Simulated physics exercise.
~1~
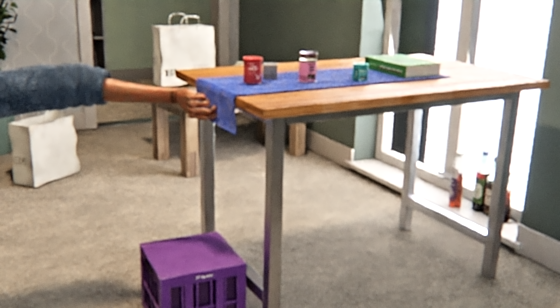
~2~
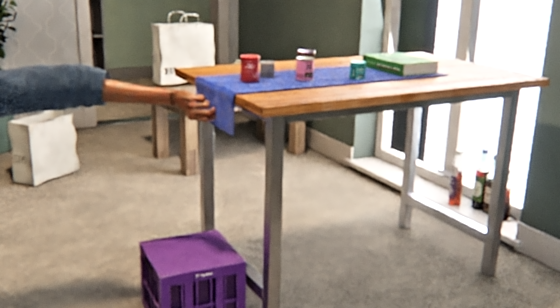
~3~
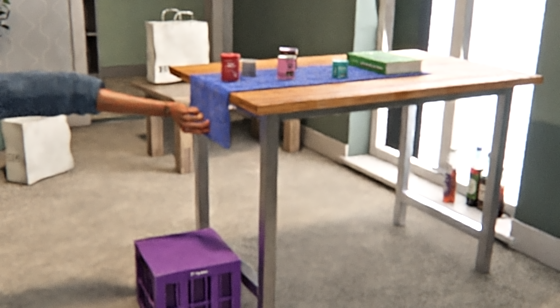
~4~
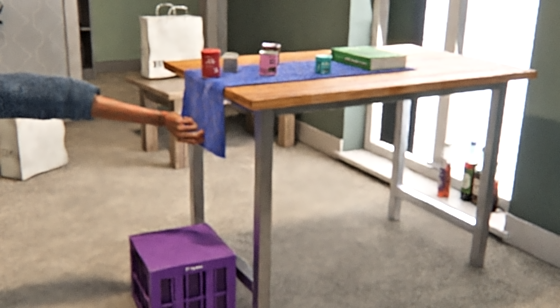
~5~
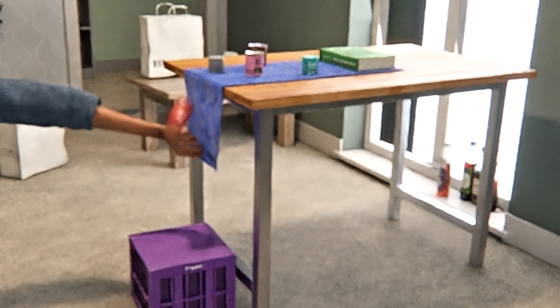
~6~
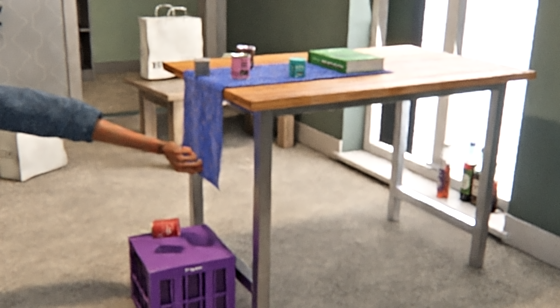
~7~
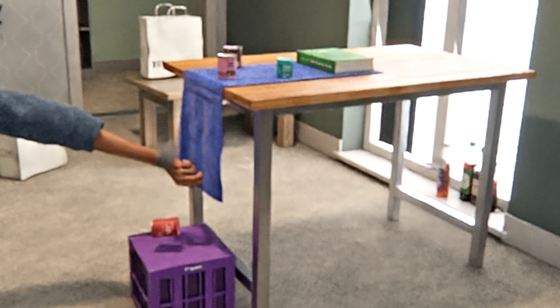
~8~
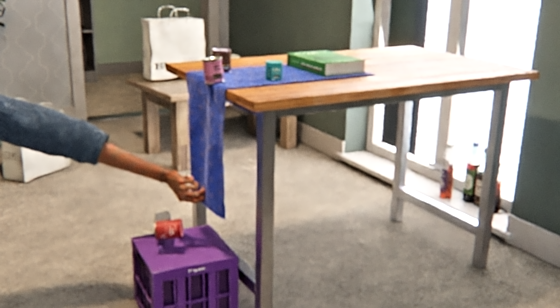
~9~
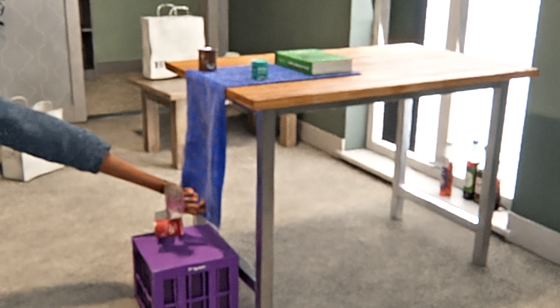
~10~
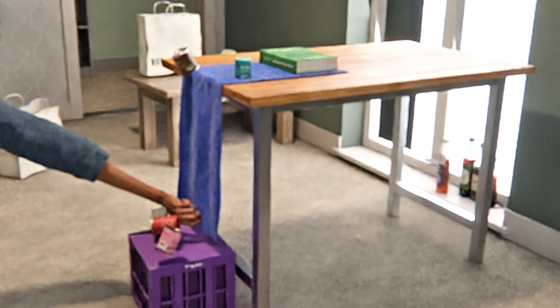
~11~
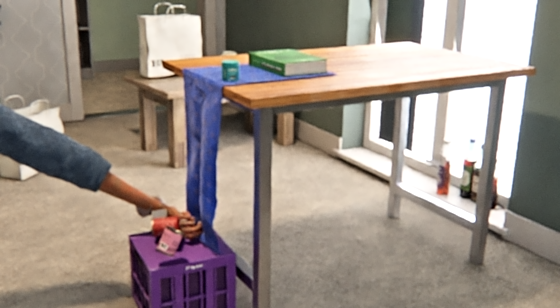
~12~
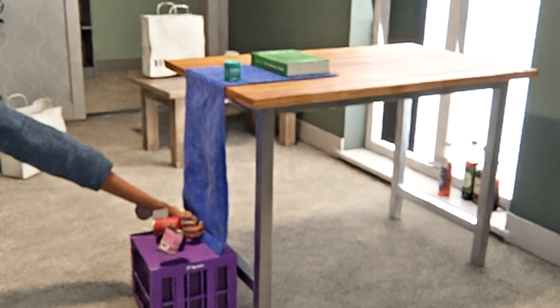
Hand drawing a blue cloth down off a table edge, tipping four small objects onto a purple crate, turquoise pot staying on top.
